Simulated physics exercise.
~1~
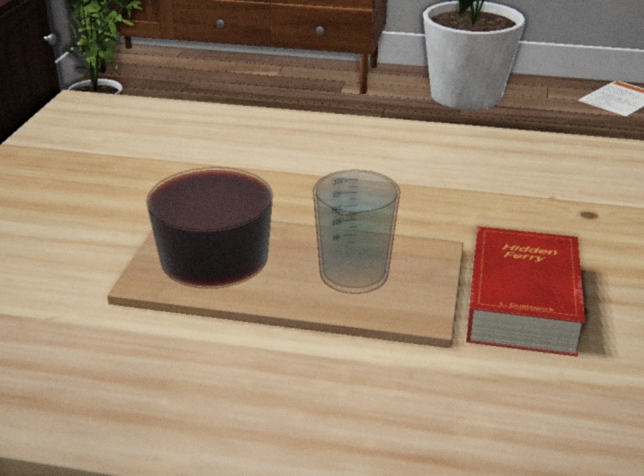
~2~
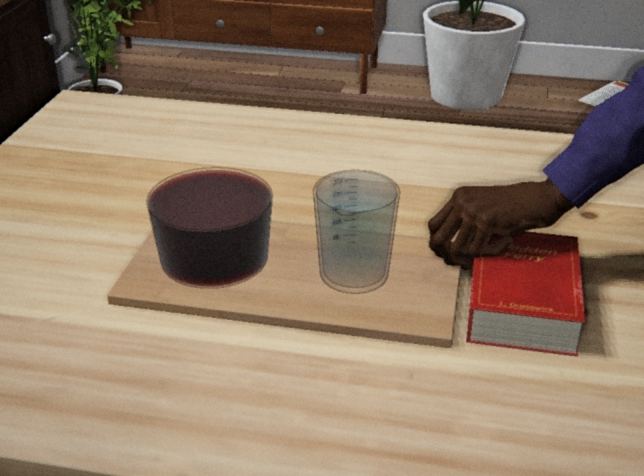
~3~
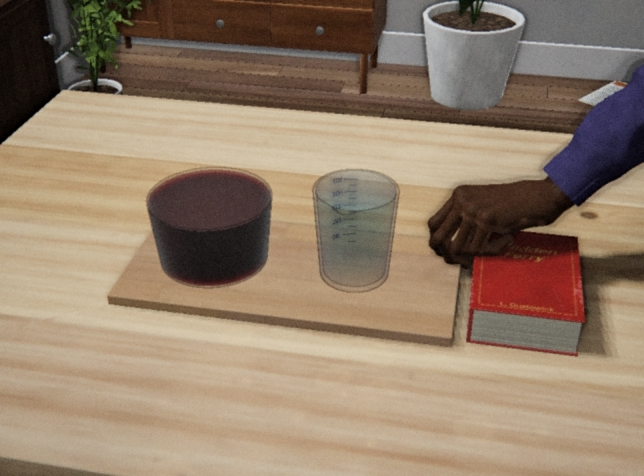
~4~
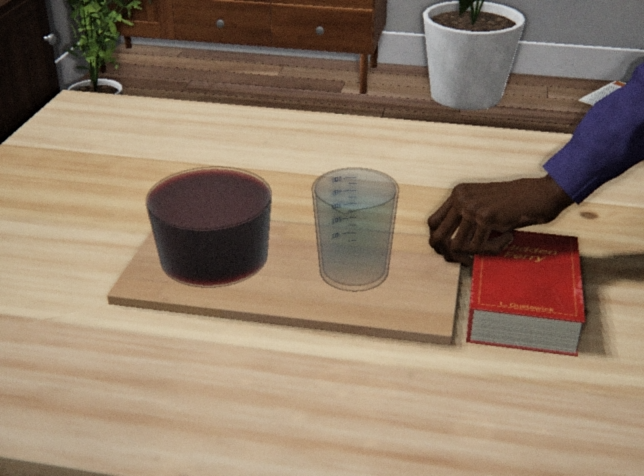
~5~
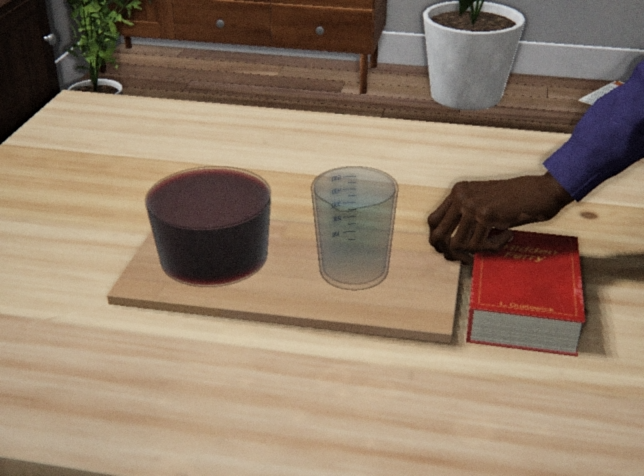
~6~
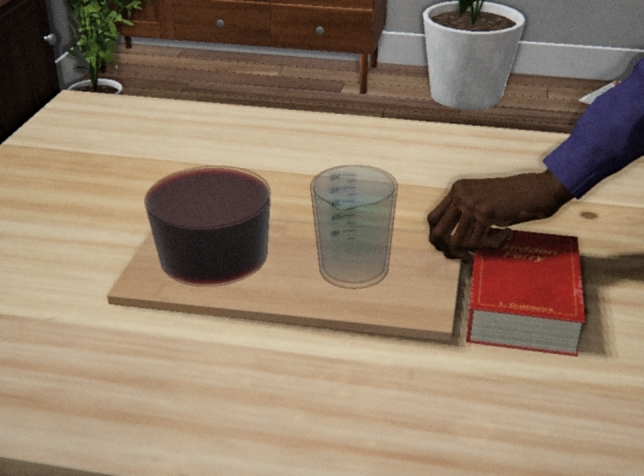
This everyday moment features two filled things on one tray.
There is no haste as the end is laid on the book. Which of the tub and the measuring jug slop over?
The tub on the left lets some out, and the measuring jug on the right lets some out.
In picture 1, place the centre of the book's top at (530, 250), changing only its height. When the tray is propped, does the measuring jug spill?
Outcome: Pours over.
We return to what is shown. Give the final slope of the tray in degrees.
I'd guess somewhere around 8 degrees.
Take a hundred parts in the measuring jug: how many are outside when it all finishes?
Reading: Some 4 per cent.
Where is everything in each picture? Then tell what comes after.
In the first frame, the tray lies flat; tub (212, 227) nearly full; measuring jug (356, 231) full to the brim; book (525, 333).
The second frame shows a hand takes the end of the tray; tub nearly full, surface at (211, 200); measuring jug full to the brim, surface at (357, 191).
In the third frame, the end is rising; tub (212, 226) nearly full; measuring jug (355, 230) full to the brim.
In the fourth frame, the end has come up a little; tub nearly full, surface at (210, 199); measuring jug full to the brim, surface at (355, 189); book (525, 333).
The fifth frame shows slope near 1°; tub (212, 225) nearly full; measuring jug (354, 227) full to the brim.
The sixth frame shows the tray slopes by about 1°; tub nearly full, surface at (208, 198); measuring jug full to the brim, surface at (354, 186); book (525, 333).
Shortly, the tray slopes by about 5°; tub, none is lost; measuring jug, it has lost some.
Then, the tray slopes by about 9°; tub, it has lost some; measuring jug, it has lost some.
At the finish, the tray slopes by about 8°, resting on the book; tub, it has lost some; measuring jug, it has lost some.
